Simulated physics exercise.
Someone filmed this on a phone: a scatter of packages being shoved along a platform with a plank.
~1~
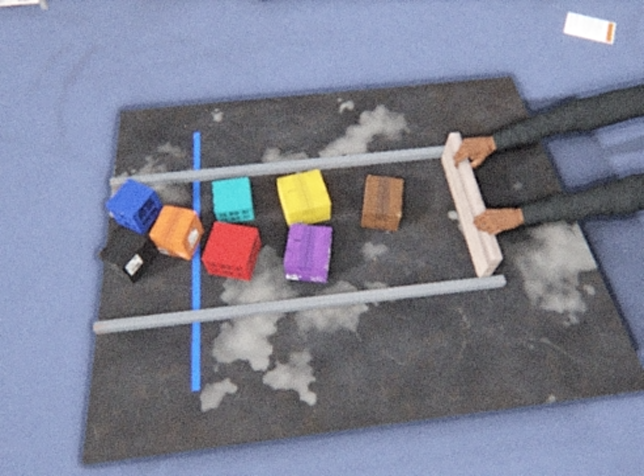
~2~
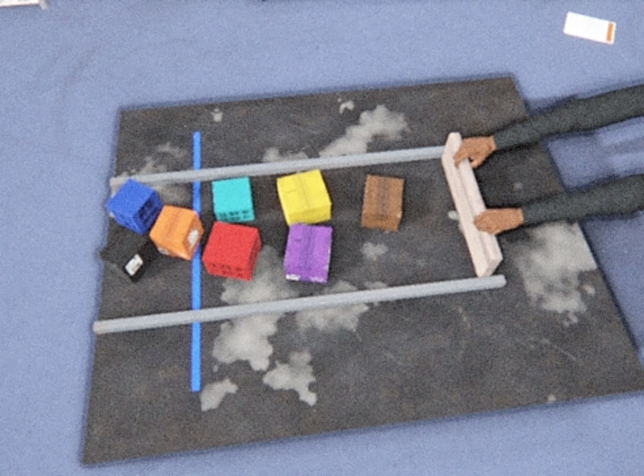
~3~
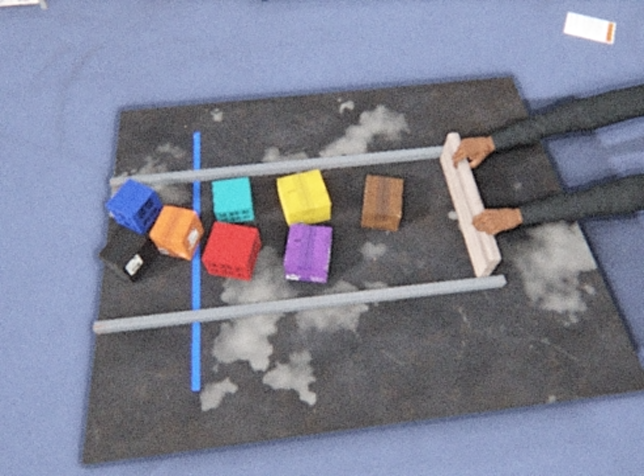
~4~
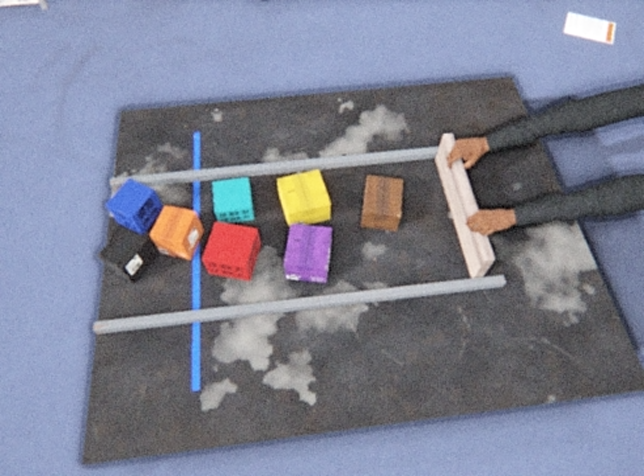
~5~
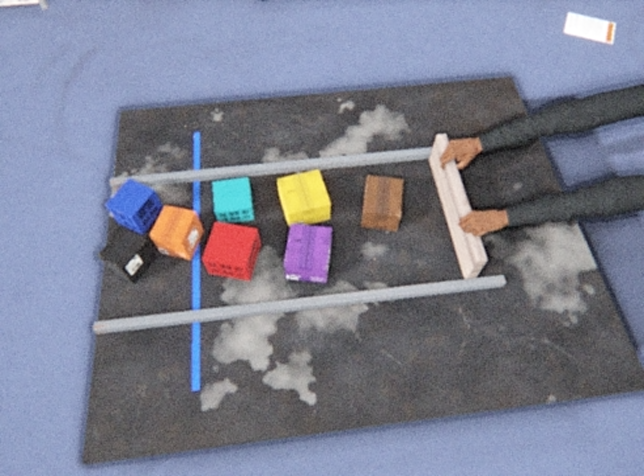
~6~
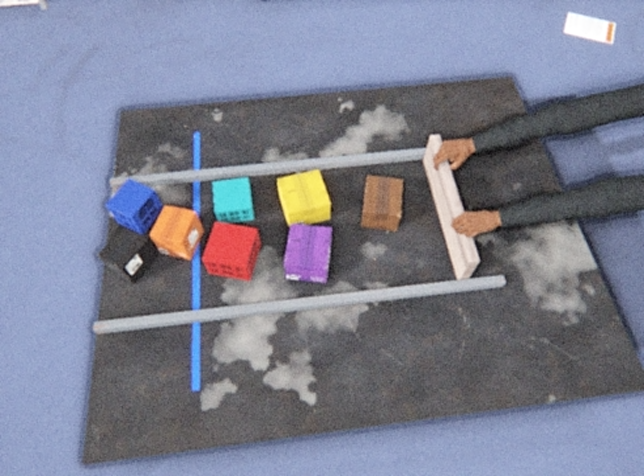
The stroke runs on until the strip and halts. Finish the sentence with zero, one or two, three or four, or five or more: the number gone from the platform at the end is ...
The number gone from the platform at the end is three or four.
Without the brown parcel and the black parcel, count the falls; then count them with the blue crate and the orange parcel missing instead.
2 in the first try, 2 in the second.
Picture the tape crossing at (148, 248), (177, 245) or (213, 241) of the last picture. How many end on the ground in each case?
In order: 6, 4 and 1.
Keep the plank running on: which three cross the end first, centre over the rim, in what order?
First the blue crate, then the black parcel, then the turquoise crate.
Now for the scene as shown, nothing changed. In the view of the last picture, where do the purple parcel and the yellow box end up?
(172, 272) and (137, 207).
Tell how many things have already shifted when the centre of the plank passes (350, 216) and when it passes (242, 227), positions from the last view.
By the first moment it's 2, by the second it's 8.
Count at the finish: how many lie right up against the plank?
Contact count: 2.
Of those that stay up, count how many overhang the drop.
So the number is 0.
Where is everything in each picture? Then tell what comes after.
The first picture shows black parcel (129, 256); blue crate (136, 207); orange parcel (178, 233); plank (469, 203); tape (196, 243).
The second picture shows blue crate (136, 207); purple parcel (309, 253).
The third picture shows orange parcel (178, 233); turquoise crate (234, 201).
The fourth picture shows black parcel (129, 256); yellow box (304, 199).
The fifth picture shows blue crate (136, 207); plank (455, 205).
The sixth picture shows black parcel (129, 256); blue crate (136, 207); orange parcel (178, 233); plank (448, 205); tape (196, 243).
Soon after, none off yet; black parcel at rest near (129, 256); blue crate at rest near (136, 207); orange parcel at rest near (178, 233).
By the end, the number that fall off is three or four; fallen, turquoise crate, orange parcel, blue crate and black parcel.
